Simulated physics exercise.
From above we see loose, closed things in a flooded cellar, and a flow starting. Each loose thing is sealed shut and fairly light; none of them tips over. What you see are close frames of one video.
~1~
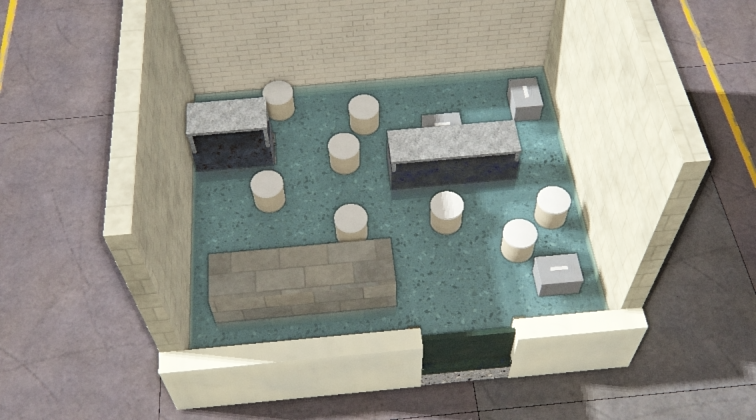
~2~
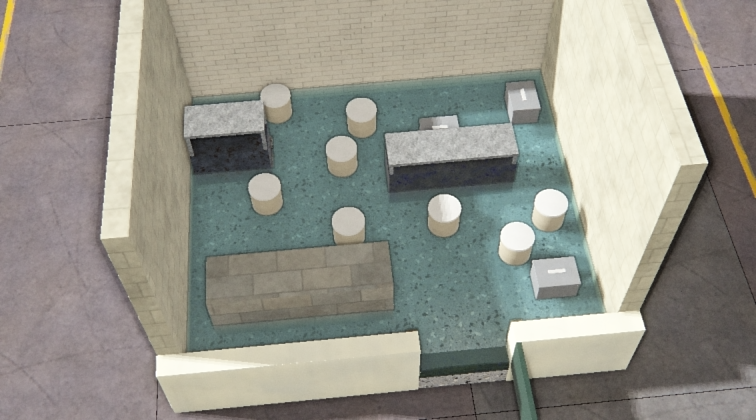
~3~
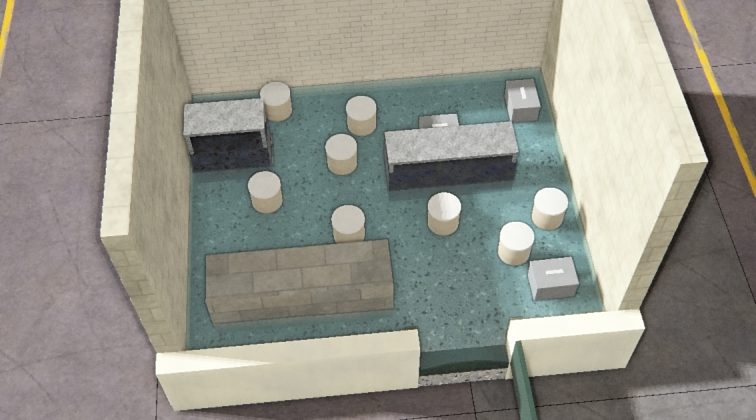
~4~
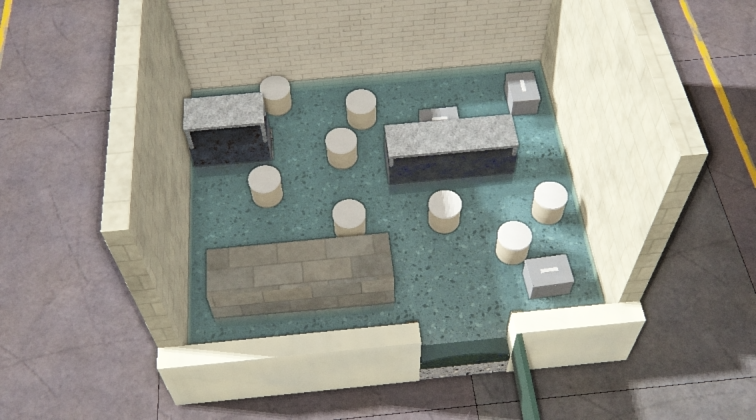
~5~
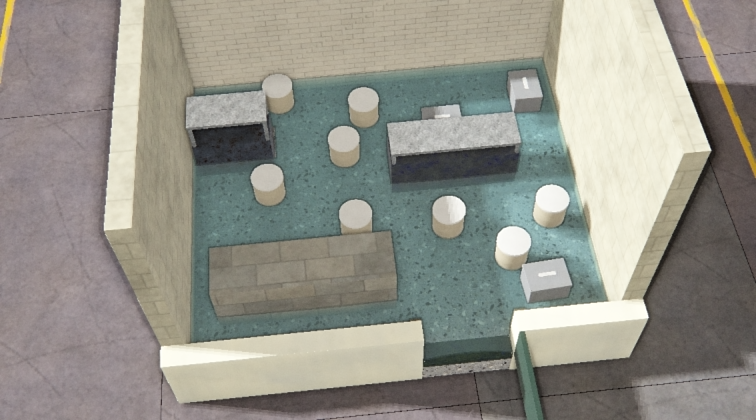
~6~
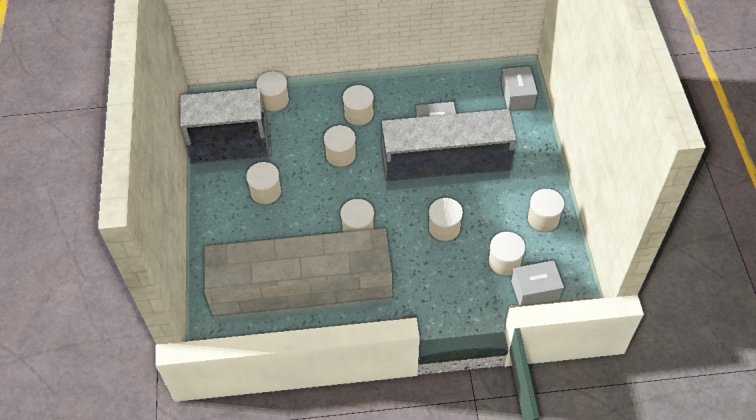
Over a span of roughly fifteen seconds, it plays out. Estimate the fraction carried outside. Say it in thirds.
The answer is one to two thirds.
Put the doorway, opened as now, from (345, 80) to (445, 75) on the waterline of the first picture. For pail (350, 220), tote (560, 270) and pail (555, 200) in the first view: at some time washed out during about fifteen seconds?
Each object, in the order asked: Flushed / not flushed / flushed.
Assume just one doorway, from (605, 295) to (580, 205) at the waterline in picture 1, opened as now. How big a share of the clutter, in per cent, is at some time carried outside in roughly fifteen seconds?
My figure is 60 %.
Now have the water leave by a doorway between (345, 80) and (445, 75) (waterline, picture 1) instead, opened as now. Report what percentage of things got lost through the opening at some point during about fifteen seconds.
That would be near 70 per cent of the things.
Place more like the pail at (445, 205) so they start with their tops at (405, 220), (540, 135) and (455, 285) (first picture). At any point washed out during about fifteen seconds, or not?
Here's how it goes, in order: Gets out, then gets out, then gets out.
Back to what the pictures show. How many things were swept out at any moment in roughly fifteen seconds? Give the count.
Result - 6.
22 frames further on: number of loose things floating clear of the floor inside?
My tally gives 6.
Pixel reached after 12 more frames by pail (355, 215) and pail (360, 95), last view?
My guess: Roughly (415, 305), then roughly (361, 123).
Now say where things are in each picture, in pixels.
The first frame shows a pail at (520, 233) floats; a tote at (559, 269), afloat; 0 of 11 have shifted.
The second frame shows a pail at (518, 236) floats; a tote at (557, 272), afloat; 0 of 11 have shifted.
The third frame shows a pail at (517, 236), afloat; a tote at (554, 273) floats; 0 of 11 have shifted.
The fourth frame shows a pail at (515, 235) floats, close to its start; a tote at (549, 271) floats, close to its start; 2 of 11 have shifted.
The fifth frame shows a pail at (514, 241), afloat, close to its start; a tote at (547, 275), afloat, close to its start; 4 of 11 have shifted.
The sixth frame shows a pail at (508, 246), afloat, close to its start; a tote at (538, 278) floats, close to its start; 5 of 11 have shifted.
A moment on, 0 of 11 are out; 11 afloat.
Next, 2 of 11 are out; 9 afloat.
Later, 5 of 11 are out; 6 afloat.
In the end, 6 of 11 are out; 5 afloat.
